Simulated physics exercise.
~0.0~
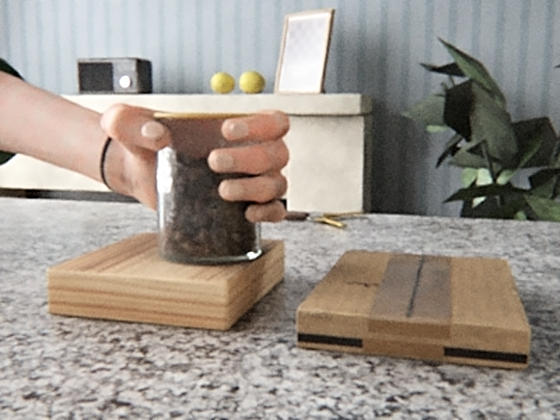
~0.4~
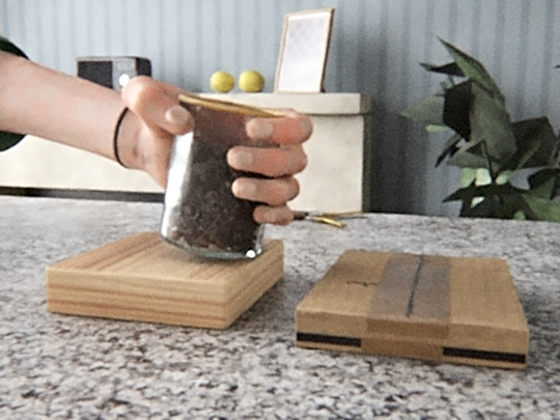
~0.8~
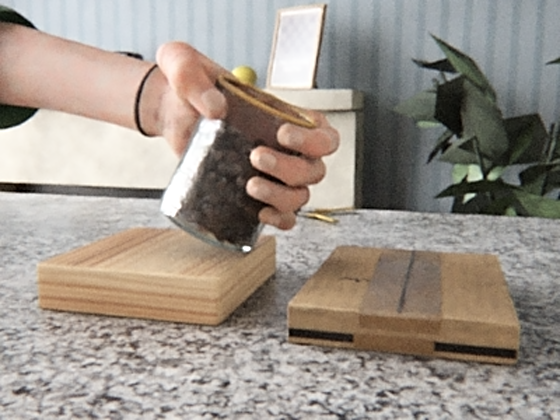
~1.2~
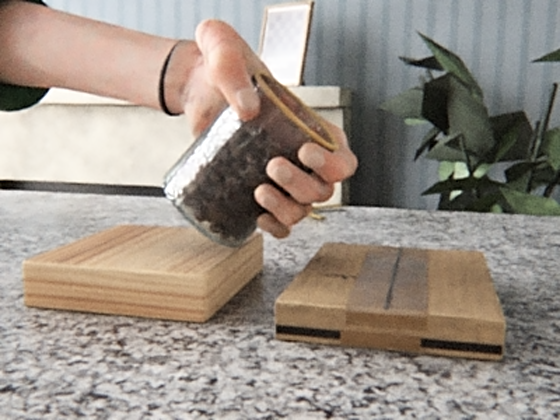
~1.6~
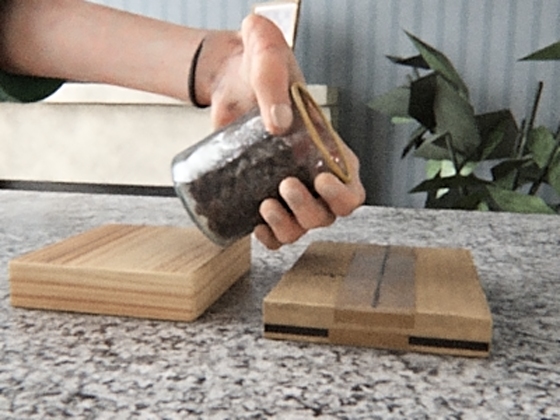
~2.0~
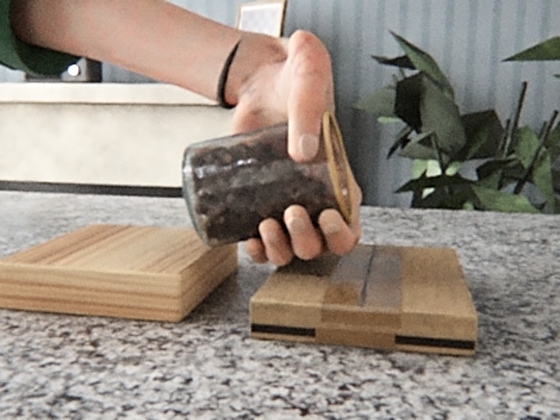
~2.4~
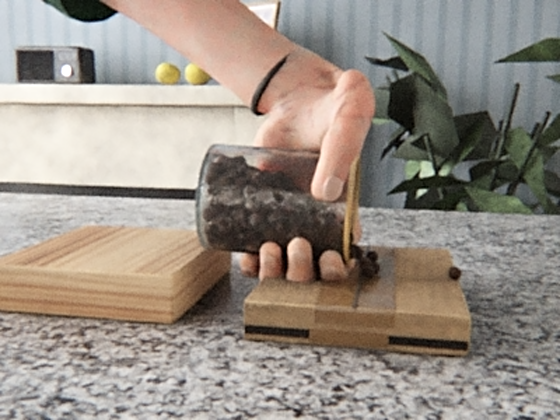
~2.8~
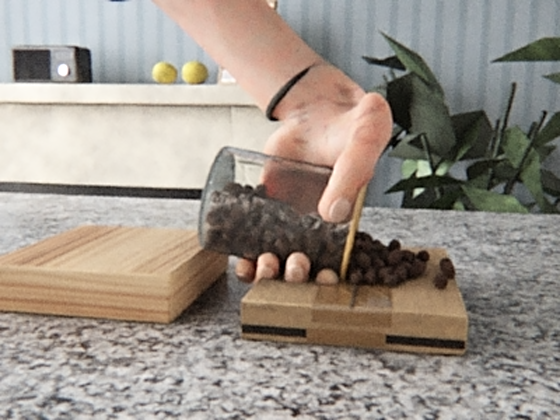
In the video, a hand lifts a glass of dark allspice berries from a light wooden block and tips it rightward onto its side above a second wooden block, where some berries tumble out and pile up beside the rim as the glass rests there, still held.
